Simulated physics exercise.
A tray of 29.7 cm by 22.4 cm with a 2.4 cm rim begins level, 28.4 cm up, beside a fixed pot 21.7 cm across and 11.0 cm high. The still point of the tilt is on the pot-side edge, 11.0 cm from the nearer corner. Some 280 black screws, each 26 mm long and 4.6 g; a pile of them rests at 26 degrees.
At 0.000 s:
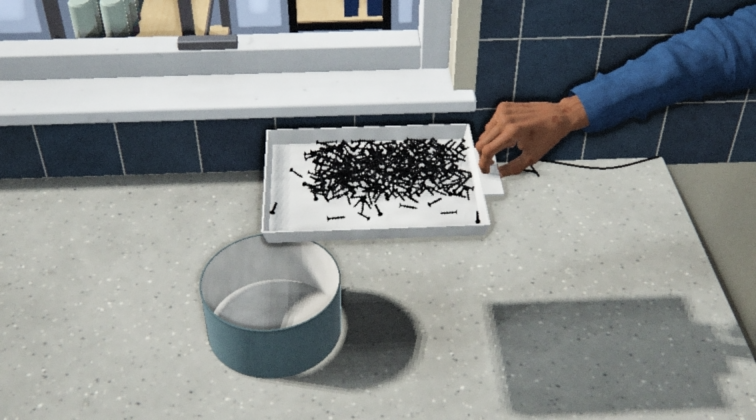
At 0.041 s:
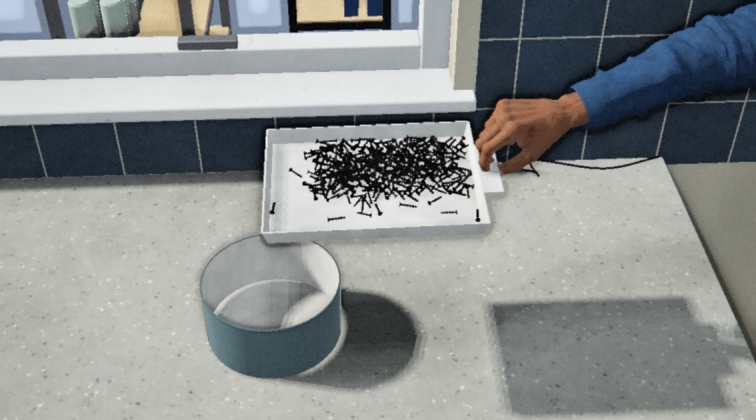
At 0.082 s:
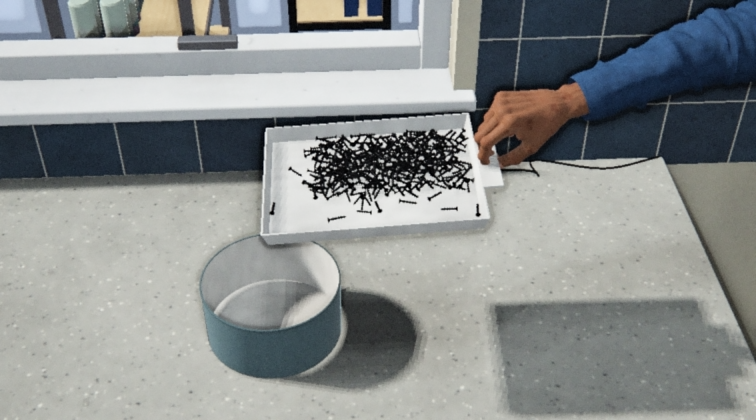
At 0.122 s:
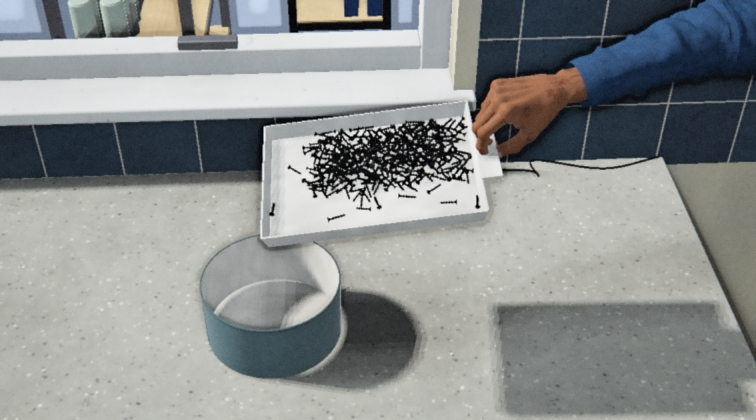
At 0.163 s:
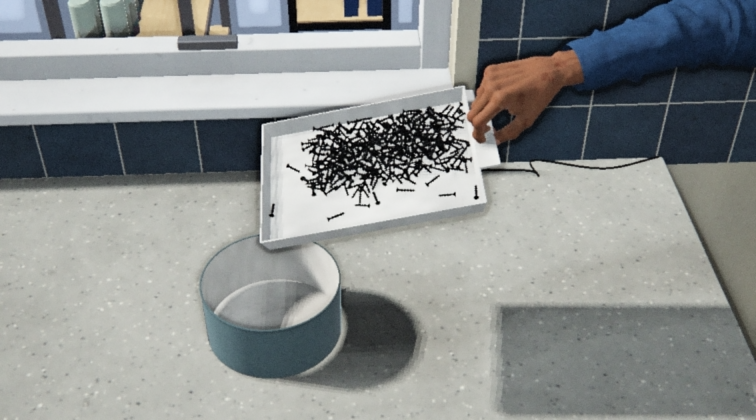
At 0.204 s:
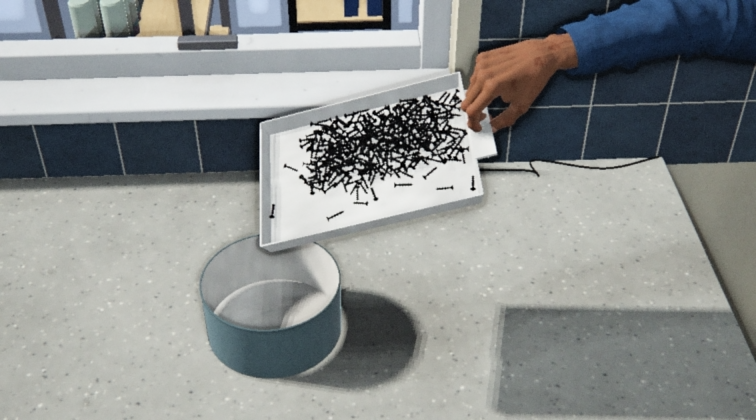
A hand lifts the right side of a white tray of black screws, tilting it leftward.
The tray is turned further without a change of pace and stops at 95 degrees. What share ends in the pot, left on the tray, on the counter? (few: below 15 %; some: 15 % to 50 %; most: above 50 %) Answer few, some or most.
Pot: Some, tray: Few, counter: Most.
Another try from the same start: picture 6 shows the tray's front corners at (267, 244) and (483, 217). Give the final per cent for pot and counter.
Pot 35, counter 65.
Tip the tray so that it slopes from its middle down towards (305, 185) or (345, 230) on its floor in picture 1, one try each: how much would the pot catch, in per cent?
Some 30 and 30 per cent.
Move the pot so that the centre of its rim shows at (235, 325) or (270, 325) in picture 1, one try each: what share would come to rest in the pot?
About 100 and 95 per cent.
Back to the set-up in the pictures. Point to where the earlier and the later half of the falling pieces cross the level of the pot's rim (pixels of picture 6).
First near (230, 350), later near (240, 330).
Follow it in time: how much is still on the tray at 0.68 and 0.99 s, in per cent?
About 55, 0.
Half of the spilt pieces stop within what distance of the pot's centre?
About 22 cm.
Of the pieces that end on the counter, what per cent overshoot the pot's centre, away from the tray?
Some 90 per cent.
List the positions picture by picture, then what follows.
The first frame shows tray tilt 0 degrees, front corners at (267, 229) and (485, 221); middle of the pieces at (392, 172); pot at (270, 279).
The second frame shows tray tilt 1 degrees, front corners at (267, 230) and (485, 220); middle of the pieces at (392, 170).
The third frame shows tray tilt 4 degrees, front corners at (266, 232) and (484, 215), lowest corner left front; middle of the pieces at (392, 166).
The fourth frame shows tray tilt 8 degrees, front corners at (266, 235) and (483, 208), lowest corner left front; middle of the pieces at (391, 159).
The fifth frame shows tray tilt 14 degrees, front corners at (265, 238) and (481, 199), lowest corner left front; middle of the pieces at (389, 152).
The sixth frame shows tray tilt 19 degrees, front corners at (265, 242) and (477, 191), lowest corner left front; middle of the pieces at (387, 145); pot at (270, 279). The tray's pace is about 130 degrees a second.
Then, at 0.49 s, tilt 57 degrees; the tray holds 100 %, the pot 0 %.
After 0.68 s, tilt 82 degrees; the tray holds 55 %, the pot 0 %.
Then, at 0.99 s, tilt 95 degrees; the tray holds 0 %, the pot 25 %.
In the end, at 2.1 s, pot 30 %, tray 0 %, counter 70 %.
